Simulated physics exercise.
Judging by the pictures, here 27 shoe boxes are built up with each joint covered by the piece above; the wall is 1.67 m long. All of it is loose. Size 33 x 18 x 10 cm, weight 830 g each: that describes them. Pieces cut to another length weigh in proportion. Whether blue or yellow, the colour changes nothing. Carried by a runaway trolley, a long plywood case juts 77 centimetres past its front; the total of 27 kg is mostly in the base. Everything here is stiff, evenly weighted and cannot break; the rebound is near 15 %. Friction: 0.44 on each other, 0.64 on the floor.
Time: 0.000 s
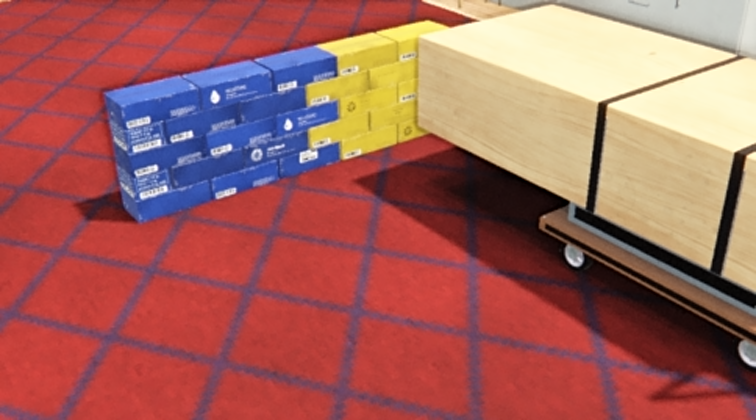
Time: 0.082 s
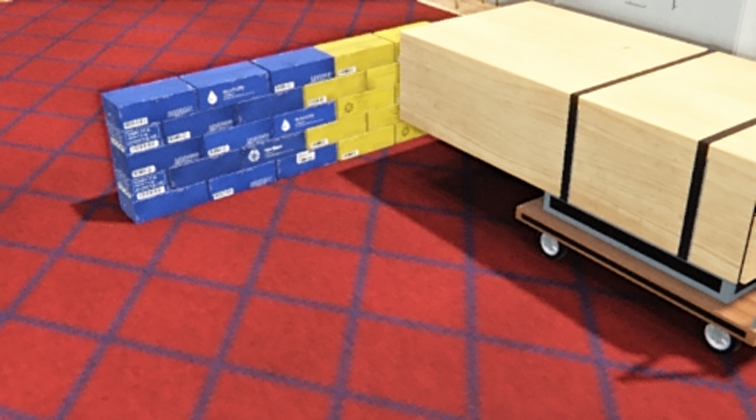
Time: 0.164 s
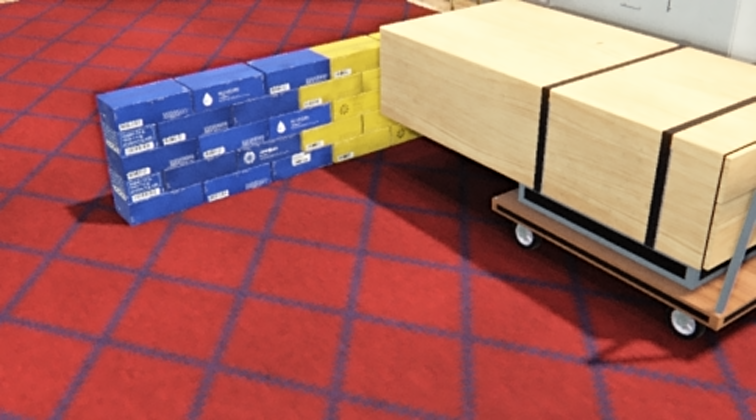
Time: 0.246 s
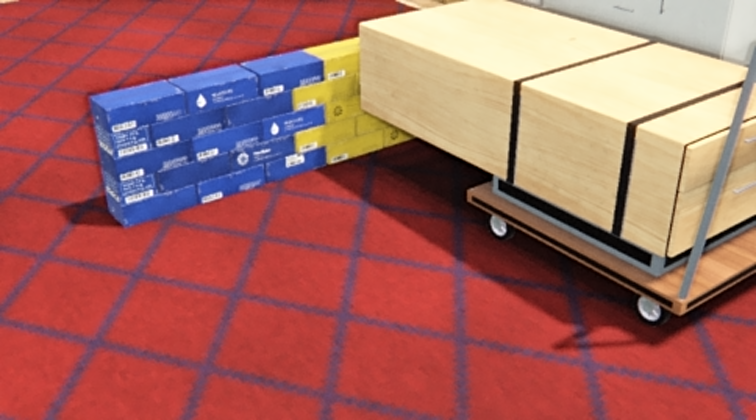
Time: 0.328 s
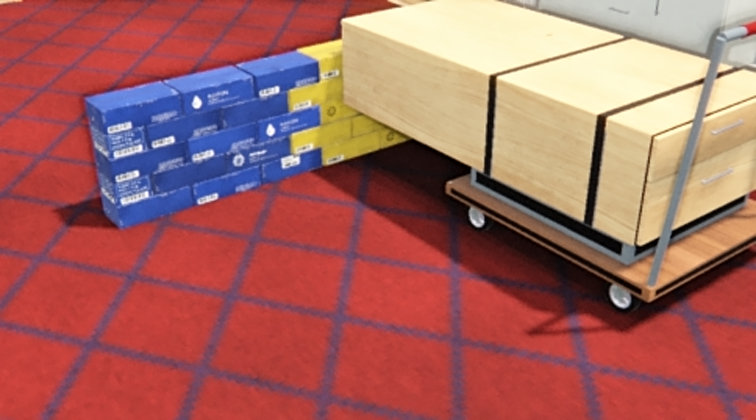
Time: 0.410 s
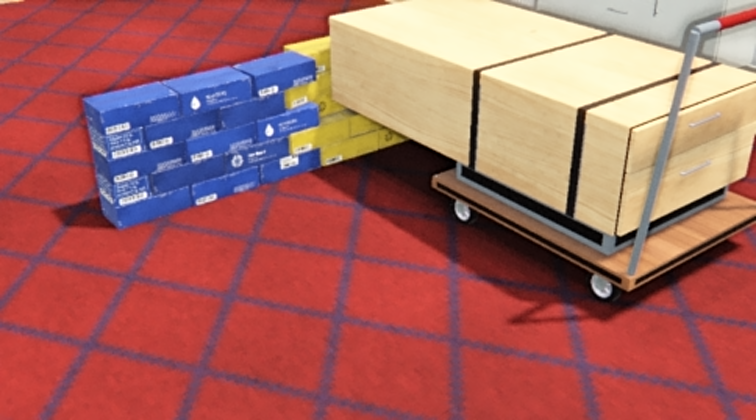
On a red carpet crossed by a dark diamond grid, the view looks down at an angle from a slowly panning camera. A low wall of stacked boxes, blue at left and yellow at right, stands beside a wheeled trolley carrying long pale wooden units bound with black straps. The trolley rolls leftward, its upright handle coming into view, and the load's front end pushes into the yellow boxes, shifting some.
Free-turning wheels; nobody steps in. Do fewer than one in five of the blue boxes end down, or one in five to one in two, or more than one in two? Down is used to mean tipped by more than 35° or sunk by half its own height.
It is fewer than one in five.
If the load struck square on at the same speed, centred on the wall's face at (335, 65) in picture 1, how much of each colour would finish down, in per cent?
The blue ones would be 50 per cent down and the yellow ones 80 per cent.
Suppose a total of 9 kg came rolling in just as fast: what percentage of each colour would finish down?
The split would be blue 10, then yellow 80 per cent.
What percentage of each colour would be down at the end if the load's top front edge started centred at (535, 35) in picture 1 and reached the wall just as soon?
Blue 10%, yellow 70%.
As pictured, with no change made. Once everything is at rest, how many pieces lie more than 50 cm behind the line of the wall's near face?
4 or so.
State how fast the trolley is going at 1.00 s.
0.8 m/s.
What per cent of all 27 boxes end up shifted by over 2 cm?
Displaced: 50 %.
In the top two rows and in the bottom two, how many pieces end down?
6, then 1.
After 0.58 s, load 25 cm past the wall's line, still rolling; none of the 15 blue boxes down (6 of 27 in all colours); top blue box leaning 12°; top yellow box leaning 21°, 58 mm lower.
After 1.00 s, load 60 cm past the wall's line, still rolling; 1 of the 15 blue boxes down (9 of 27 in all colours); top blue box leaning 10°, 18 cm lower; top yellow box upside down.
At rest (2.7 s), load 1.00 m past the wall's line, still rolling; 1 of the 15 blue boxes down (9 of 27 in all colours); top blue box leaning 16°, 28 cm lower; top yellow box upside down. That is 7 per cent. As the last picture would show them, middles, top blue box near (228, 111), top yellow box near (208, 104).
